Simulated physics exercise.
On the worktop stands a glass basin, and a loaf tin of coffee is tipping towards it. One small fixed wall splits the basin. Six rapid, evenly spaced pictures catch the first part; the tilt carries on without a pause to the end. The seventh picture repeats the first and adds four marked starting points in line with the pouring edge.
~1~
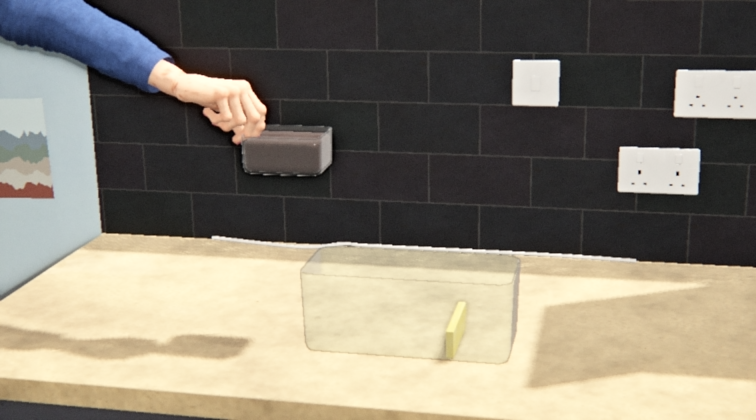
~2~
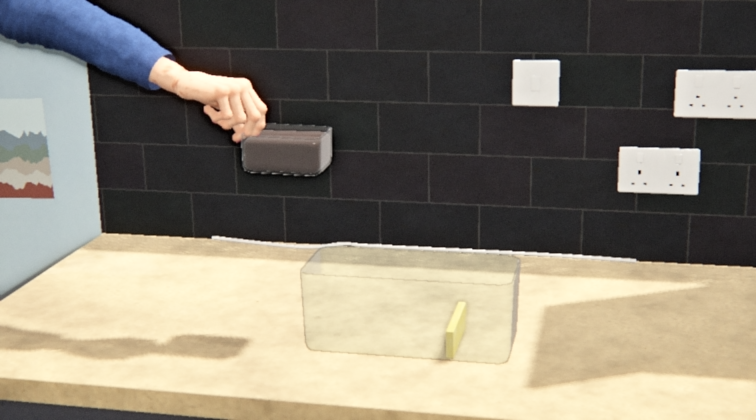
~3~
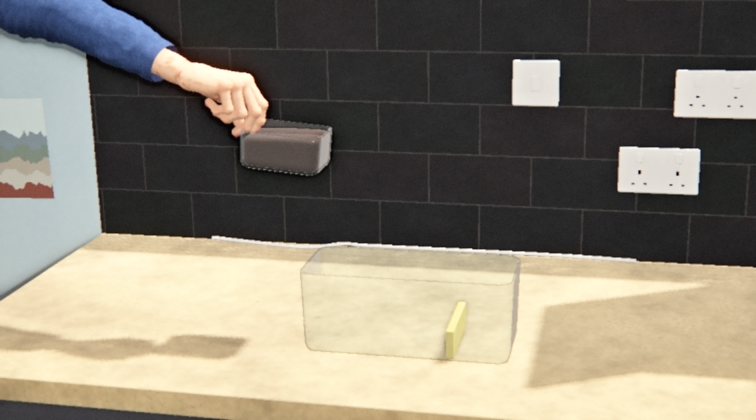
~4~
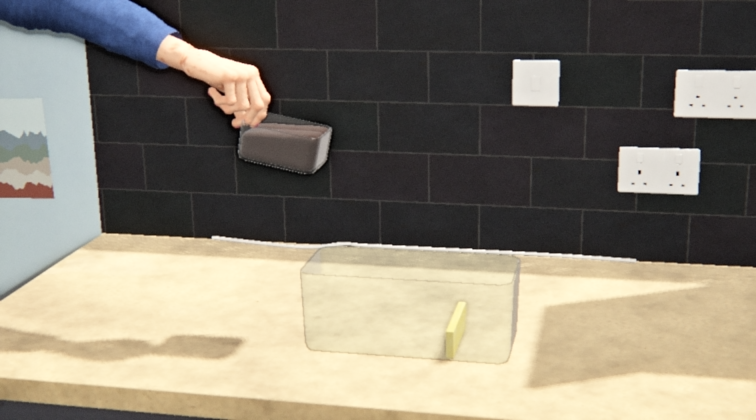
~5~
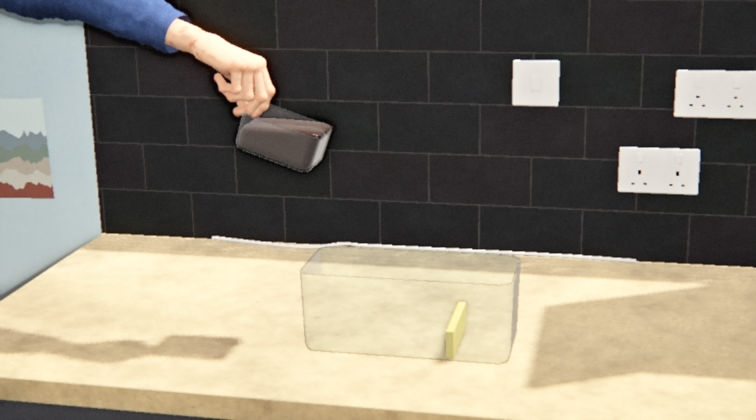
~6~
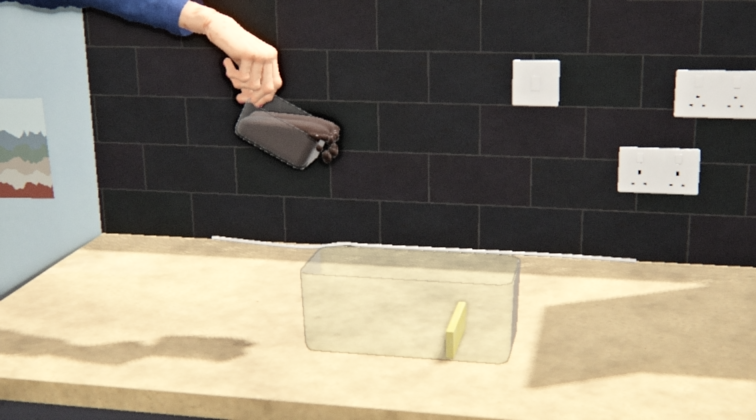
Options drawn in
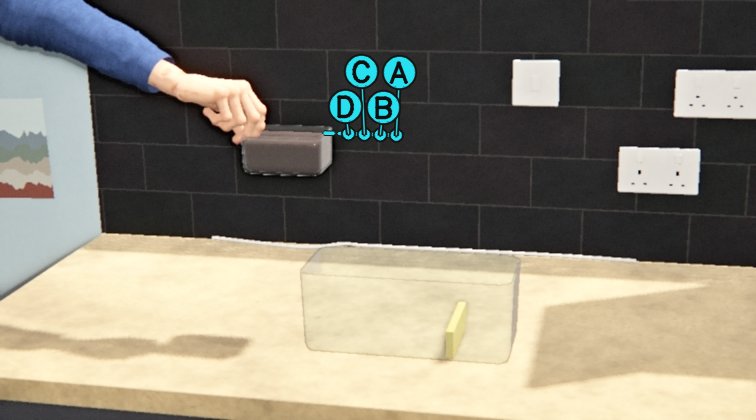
At first, a hand in a blue sleeve holds a dark loaf tin almost still, level above the left of a glass basin with a small yellow block inside. Then the hand rises and shifts slightly right, tilting the tin down to the right, and dark coffee begins to emerge over its lower lip.
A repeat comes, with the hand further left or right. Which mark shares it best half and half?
B beats the others.
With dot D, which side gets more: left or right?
The left side.
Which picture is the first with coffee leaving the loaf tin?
In picture 5.
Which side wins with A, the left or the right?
The right one.
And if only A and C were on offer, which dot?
It is A.
On the marked copy, A at (396, 135); B at (380, 134); C at (364, 134); D at (348, 133).
Choosing A, about 32 % ends left of the wall and 67 % right of it.
Choosing B, about 44 % ends left of the wall and 53 % right of it.
Choosing C, about 78 % ends left of the wall and 20 % right of it.
Choosing D, about 92 % ends left of the wall and 6 % right of it.
